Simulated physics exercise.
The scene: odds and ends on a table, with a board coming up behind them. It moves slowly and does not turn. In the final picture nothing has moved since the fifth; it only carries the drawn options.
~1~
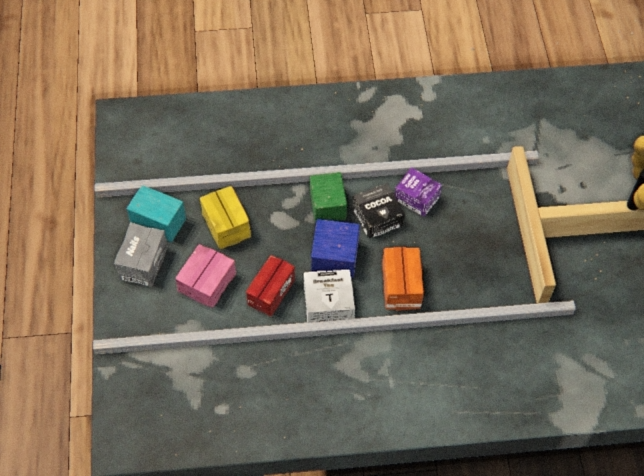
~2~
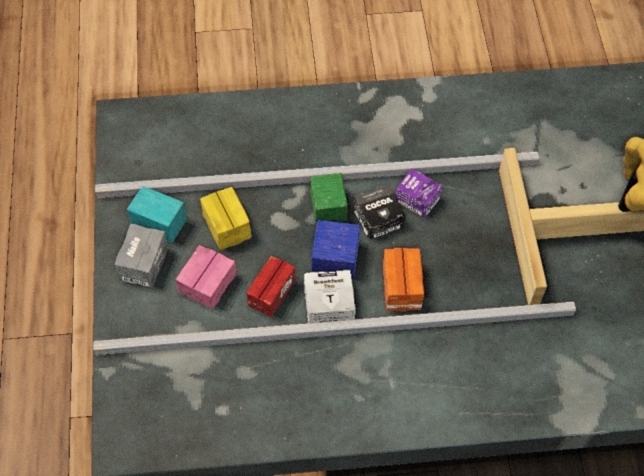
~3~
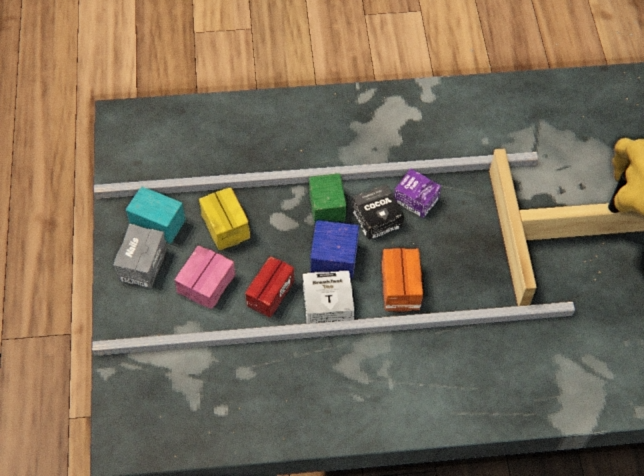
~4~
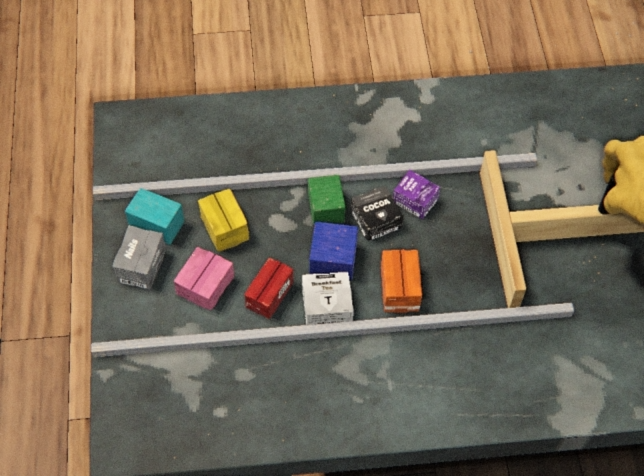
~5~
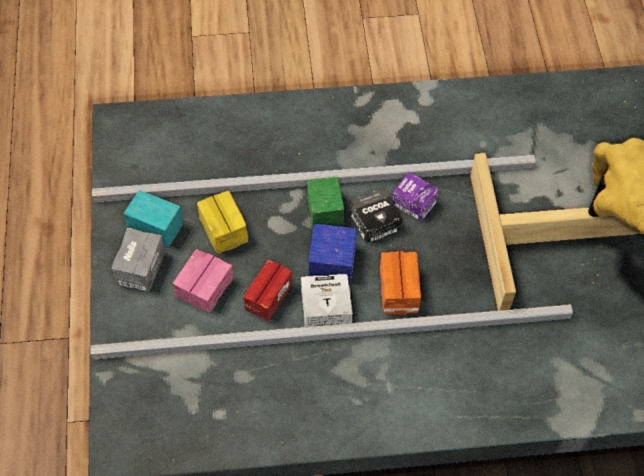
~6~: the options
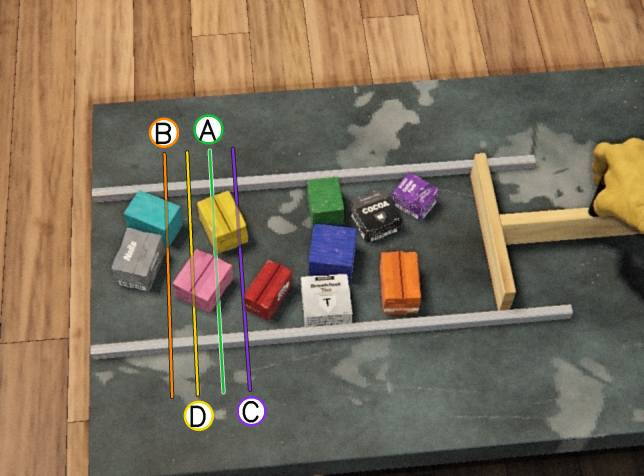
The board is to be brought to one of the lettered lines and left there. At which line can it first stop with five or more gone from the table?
At B, and not before.
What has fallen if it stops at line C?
The grey box.
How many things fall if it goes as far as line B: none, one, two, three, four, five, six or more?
In all, five.
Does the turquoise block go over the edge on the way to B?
Yes.
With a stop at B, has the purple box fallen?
No.
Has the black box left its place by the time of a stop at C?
Yes.
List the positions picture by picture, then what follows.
In the first picture, blue block (335, 249); purple box (418, 193); pink box (206, 276).
In the second picture, board (525, 215); green block (329, 199).
In the third picture, board (515, 216); red box (270, 287).
In the fourth picture, board (505, 218); yellow box (224, 220).
In the fifth picture, board (495, 220); grey box (139, 260); black box (375, 215); blue block (332, 253).
On the marked copy, A at (216, 264); B at (168, 267); C at (241, 262); D at (192, 265).
Taking B. A third of the way, board (378, 229); white packet (319, 304); purple box (341, 196).
Two thirds of the way, board (261, 239); grey box (100, 257); turquoise block (116, 218).
When it is over, board (169, 246); grey box over the edge; yellow box over the edge; five fallen.
As for the rest, A drops only two; C drops only one; D drops only four.
